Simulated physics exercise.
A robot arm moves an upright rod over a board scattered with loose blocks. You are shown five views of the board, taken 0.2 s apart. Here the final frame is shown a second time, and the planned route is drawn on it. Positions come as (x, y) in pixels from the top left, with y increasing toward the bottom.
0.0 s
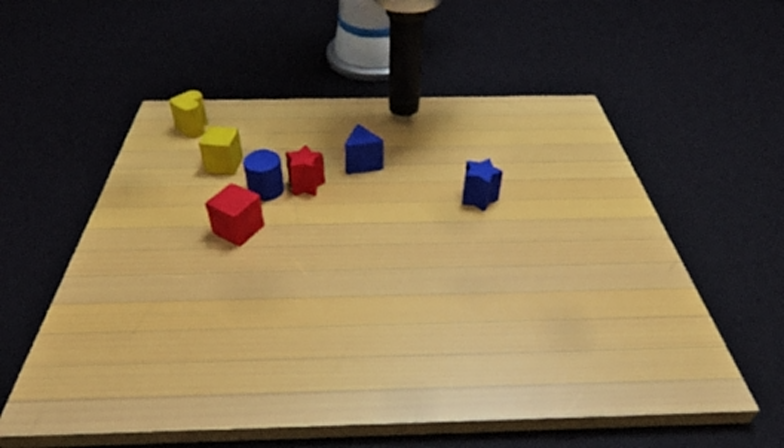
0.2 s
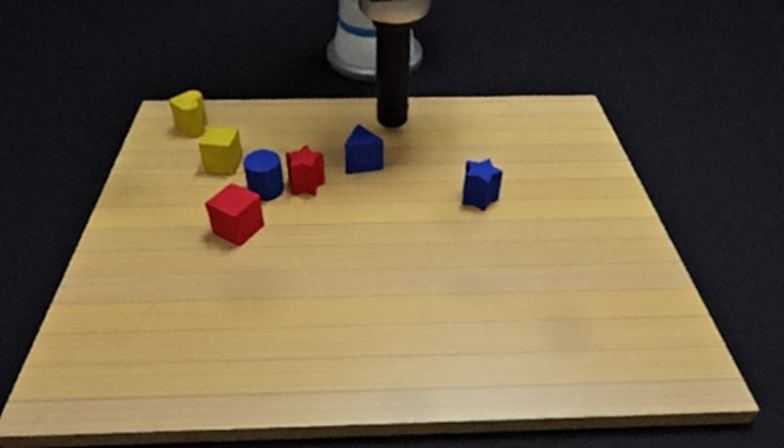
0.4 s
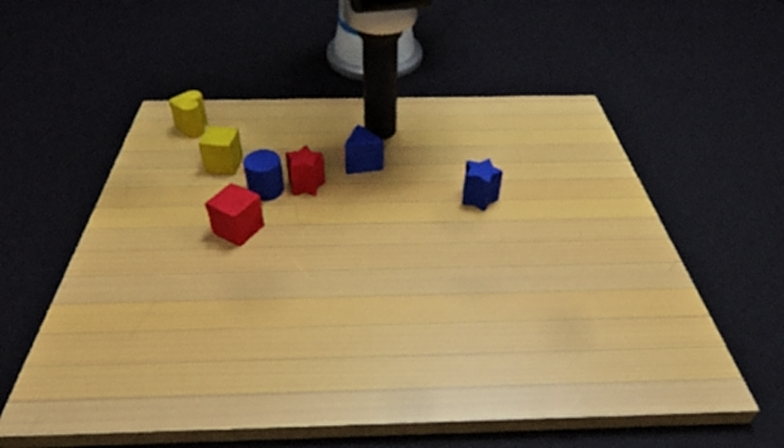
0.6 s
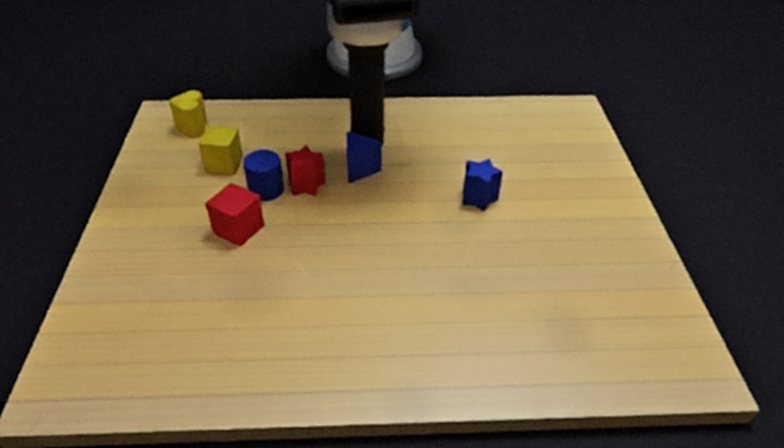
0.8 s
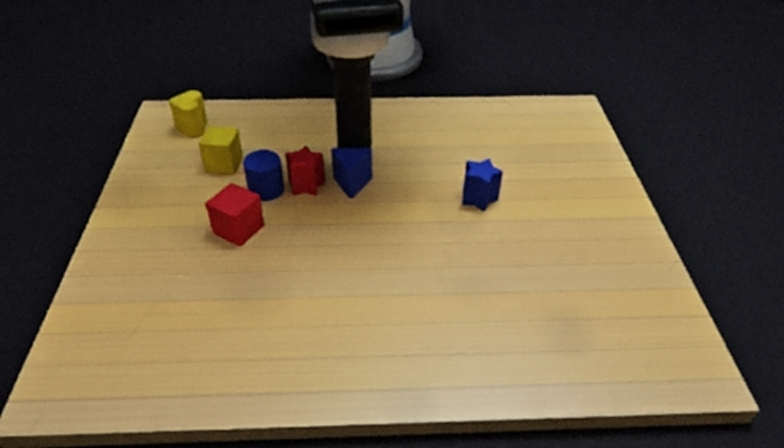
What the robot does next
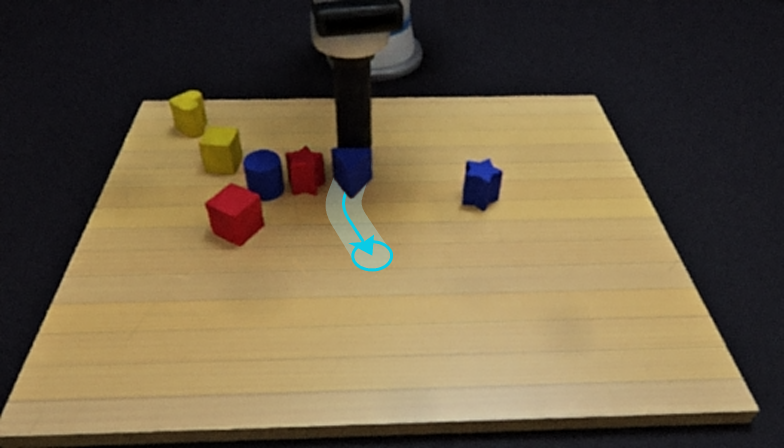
The dark rod moves down and left, turning and nudging the blue triangle toward the viewer.
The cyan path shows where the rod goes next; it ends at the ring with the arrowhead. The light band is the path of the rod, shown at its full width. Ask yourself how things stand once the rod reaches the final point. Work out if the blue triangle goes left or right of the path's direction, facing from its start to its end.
The blue triangle goes right.
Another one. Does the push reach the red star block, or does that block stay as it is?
Undisturbed, or as good as.
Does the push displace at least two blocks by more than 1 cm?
Short answer: No.
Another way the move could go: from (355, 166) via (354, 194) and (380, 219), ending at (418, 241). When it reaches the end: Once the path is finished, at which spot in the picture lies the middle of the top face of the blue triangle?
Its top centre lands on (349, 201).
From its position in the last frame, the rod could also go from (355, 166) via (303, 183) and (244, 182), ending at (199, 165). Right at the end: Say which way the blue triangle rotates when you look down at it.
Rotates counter-clockwise.
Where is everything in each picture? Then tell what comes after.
In the first picture, lower end of the rod at (404, 109), tops of blocks, red star block at (303, 156), blue triangle at (362, 136).
In the second picture, rod at (392, 120), blocks as before.
In the third picture, rod at (380, 131), blocks as before.
In the fourth picture, rod at (368, 143), blue triangle at (359, 141).
In the fifth picture, rod at (355, 156), red star block at (303, 156), blue triangle at (351, 155).
The drawn path runs from (355, 166) through (345, 194) and (352, 224) to (372, 256).
The first path, step by step. One third of the way, rod at (345, 184); blue triangle at (340, 185).
Two thirds of the way, rod at (352, 214); blue triangle at (339, 216), turned 30° clockwise.
At the end, rod at (372, 245); red star block not moved; blue triangle at (339, 236), turned 60° clockwise.
